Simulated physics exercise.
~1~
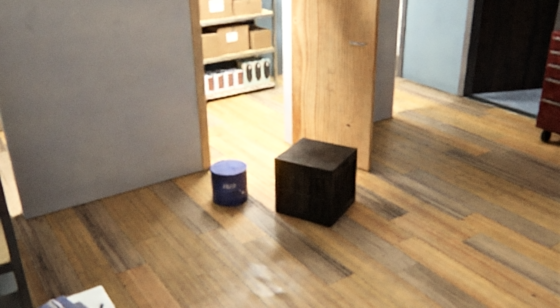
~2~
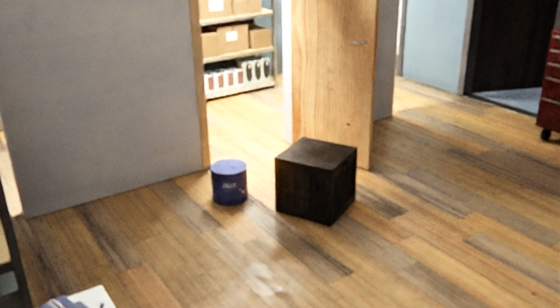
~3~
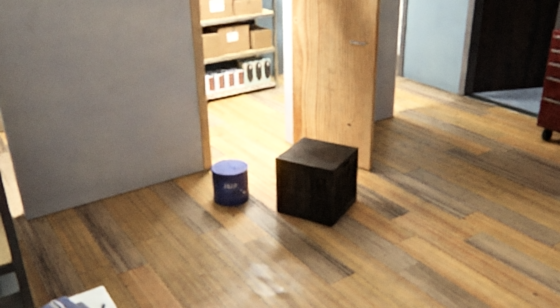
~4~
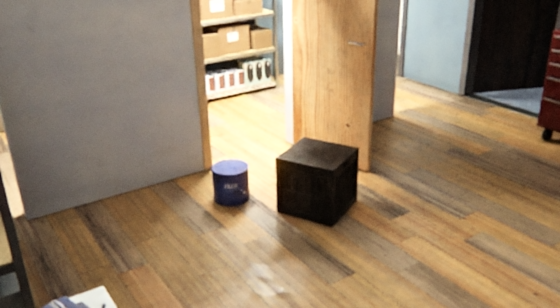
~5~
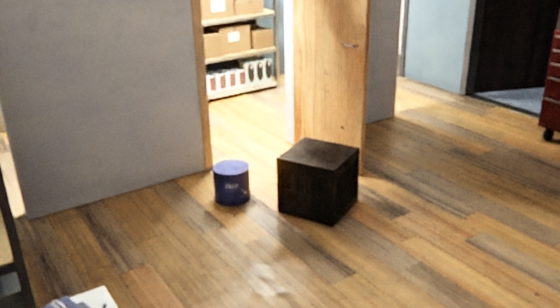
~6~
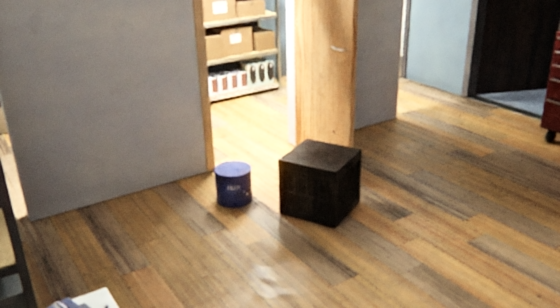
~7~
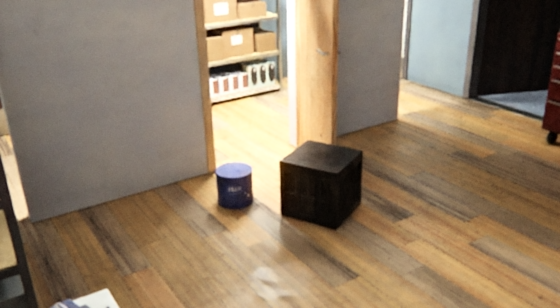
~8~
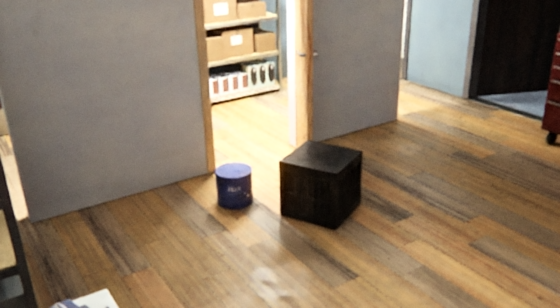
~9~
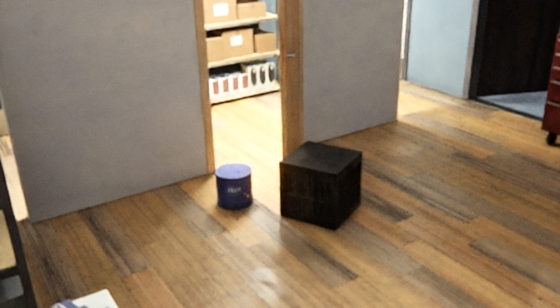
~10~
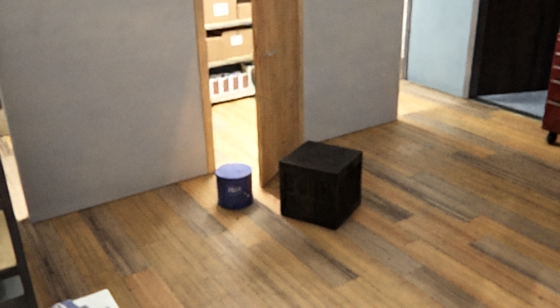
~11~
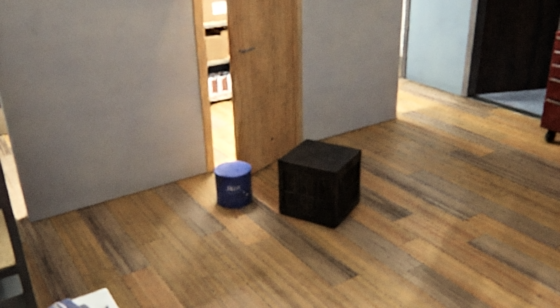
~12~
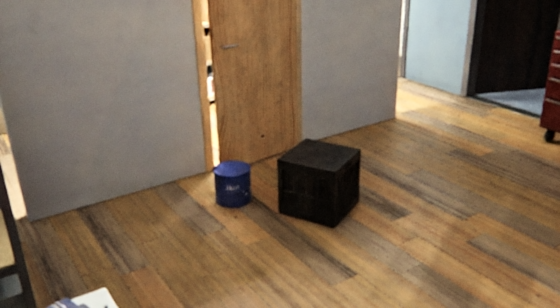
To begin with, a wooden door stands wide open to the right of a doorway, with shelves of boxes visible beyond it. A black chest and a blue pail sit on the plank floor nearby, while the view sways slightly. The door starts to swing, slowly at first, and narrows until it appears almost edge-on. It then sweeps left across the opening, hiding the shelves and passing behind the chest and pail without shifting either. Finally, it closes into its frame, with only a thin bright strip showing along its left side.
